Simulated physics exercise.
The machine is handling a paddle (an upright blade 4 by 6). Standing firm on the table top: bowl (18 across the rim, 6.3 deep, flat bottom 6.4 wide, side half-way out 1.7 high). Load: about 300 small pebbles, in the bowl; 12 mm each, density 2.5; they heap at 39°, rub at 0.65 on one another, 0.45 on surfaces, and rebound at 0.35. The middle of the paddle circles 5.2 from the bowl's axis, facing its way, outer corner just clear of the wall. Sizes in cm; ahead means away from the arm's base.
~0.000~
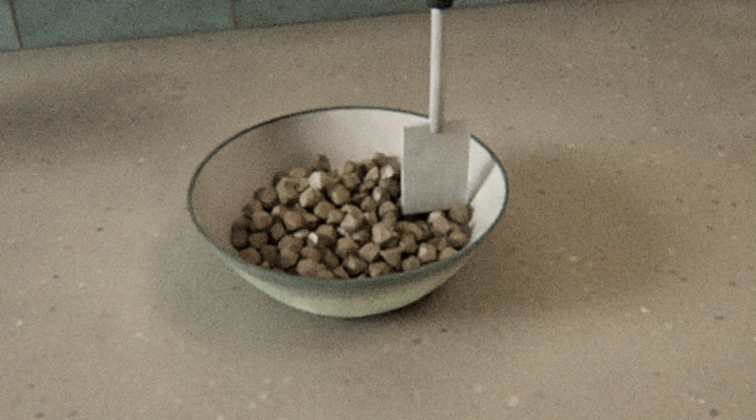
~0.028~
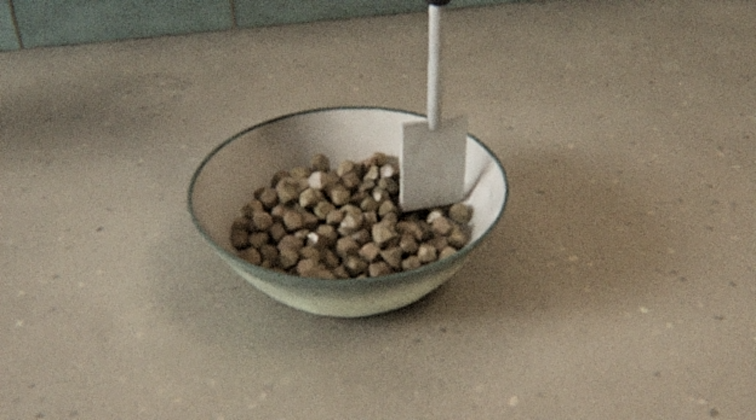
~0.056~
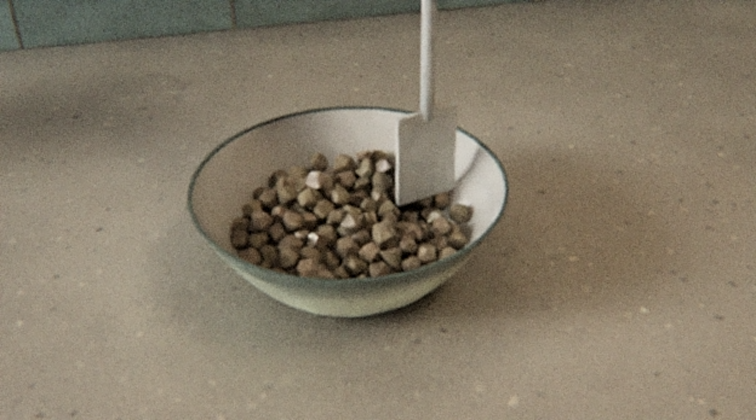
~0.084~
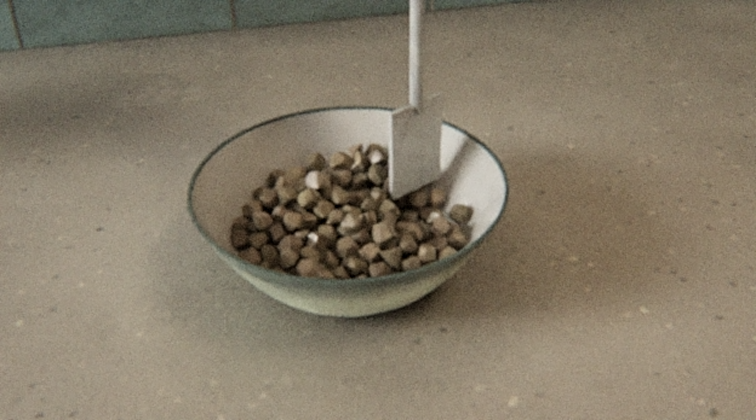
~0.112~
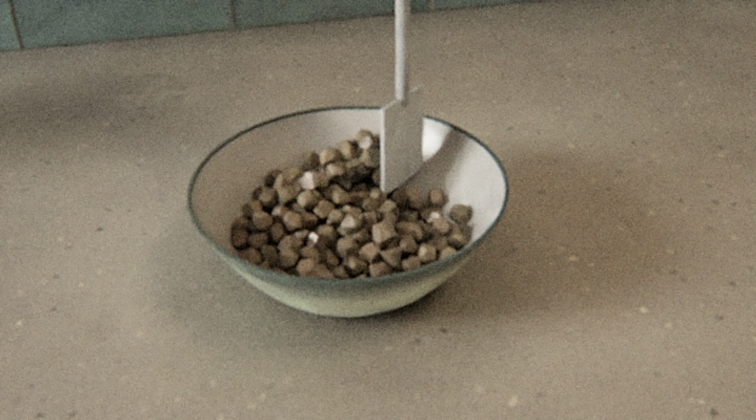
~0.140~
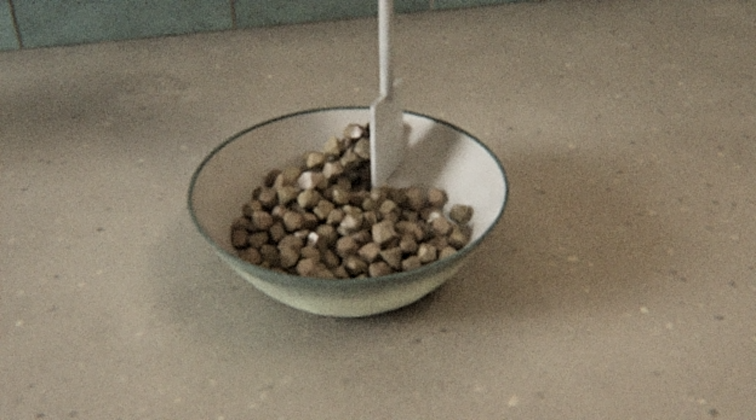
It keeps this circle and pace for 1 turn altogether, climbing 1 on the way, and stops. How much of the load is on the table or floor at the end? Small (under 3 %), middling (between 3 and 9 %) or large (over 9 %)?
Answer: Middling; between 3 and 9 % of the small pebbles finish on the table or floor.
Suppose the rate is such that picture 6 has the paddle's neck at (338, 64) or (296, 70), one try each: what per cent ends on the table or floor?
About 15 and 20 per cent.
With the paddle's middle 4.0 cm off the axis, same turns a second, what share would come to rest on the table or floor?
In that case some 10 per cent.
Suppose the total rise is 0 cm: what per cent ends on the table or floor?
About 15 per cent.
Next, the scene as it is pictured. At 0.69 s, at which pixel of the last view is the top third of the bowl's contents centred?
Around (414, 229).
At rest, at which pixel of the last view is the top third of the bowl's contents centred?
Around (395, 198).
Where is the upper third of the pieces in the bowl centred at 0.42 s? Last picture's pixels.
Near (293, 238).
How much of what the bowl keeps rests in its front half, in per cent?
Roughly 45 per cent.
By 0.42 s, 172° round, highest piece 8 above the table; 303 in the bowl, 1 on the table or floor.
By 0.69 s, 291° round, highest piece 8 above the table; 297 in the bowl, 5 on the table or floor, 2 in flight or on the tool.
By 1.03 s, 0° round, highest piece 6 above the table; 289 in the bowl, 15 on the table or floor.
By 1.73 s, 0° round, highest piece 6 above the table; 289 in the bowl, 15 on the table or floor.
Final count, 289 in the bowl, 15 on the table or floor. That is 5 % on the table or floor.
